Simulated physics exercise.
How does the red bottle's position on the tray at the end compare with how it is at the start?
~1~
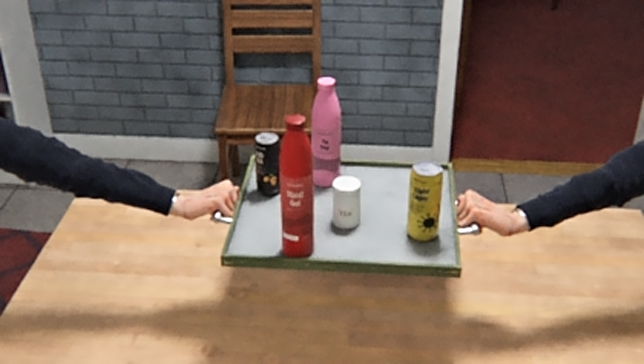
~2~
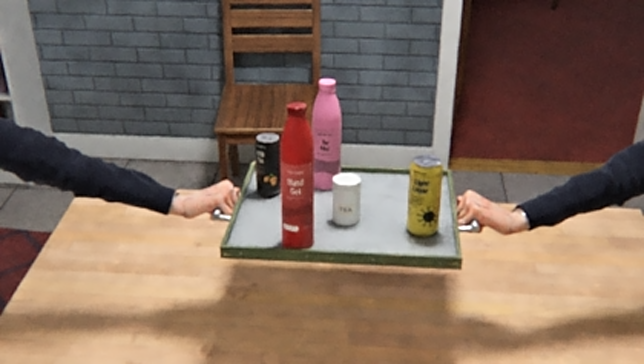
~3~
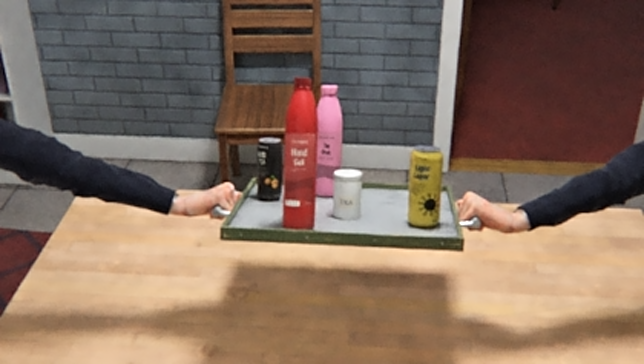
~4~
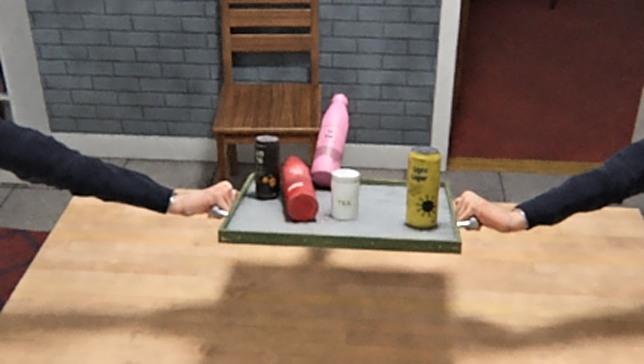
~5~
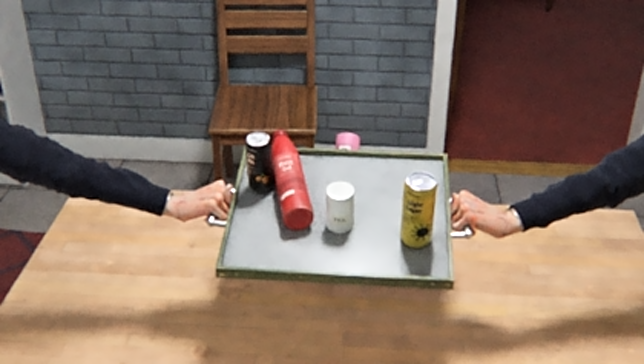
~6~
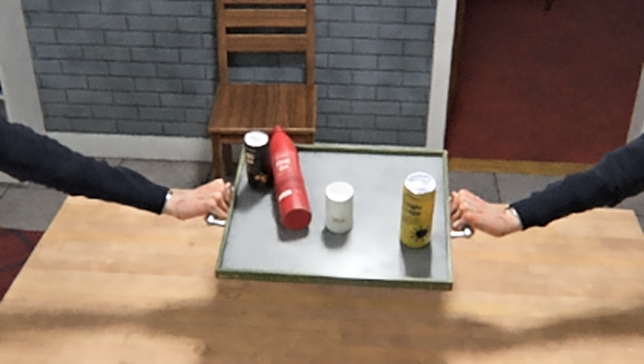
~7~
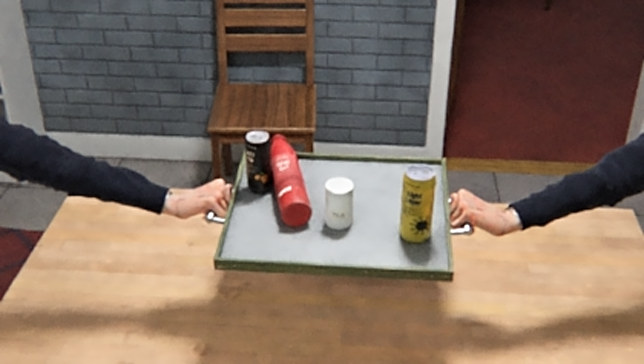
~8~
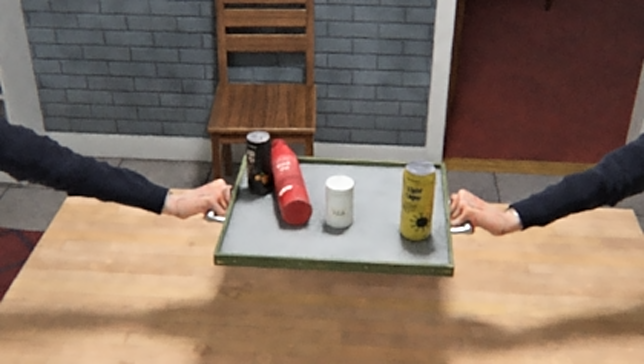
At the start the red bottle stands upright on the tray, but by the end it is lying on its side.
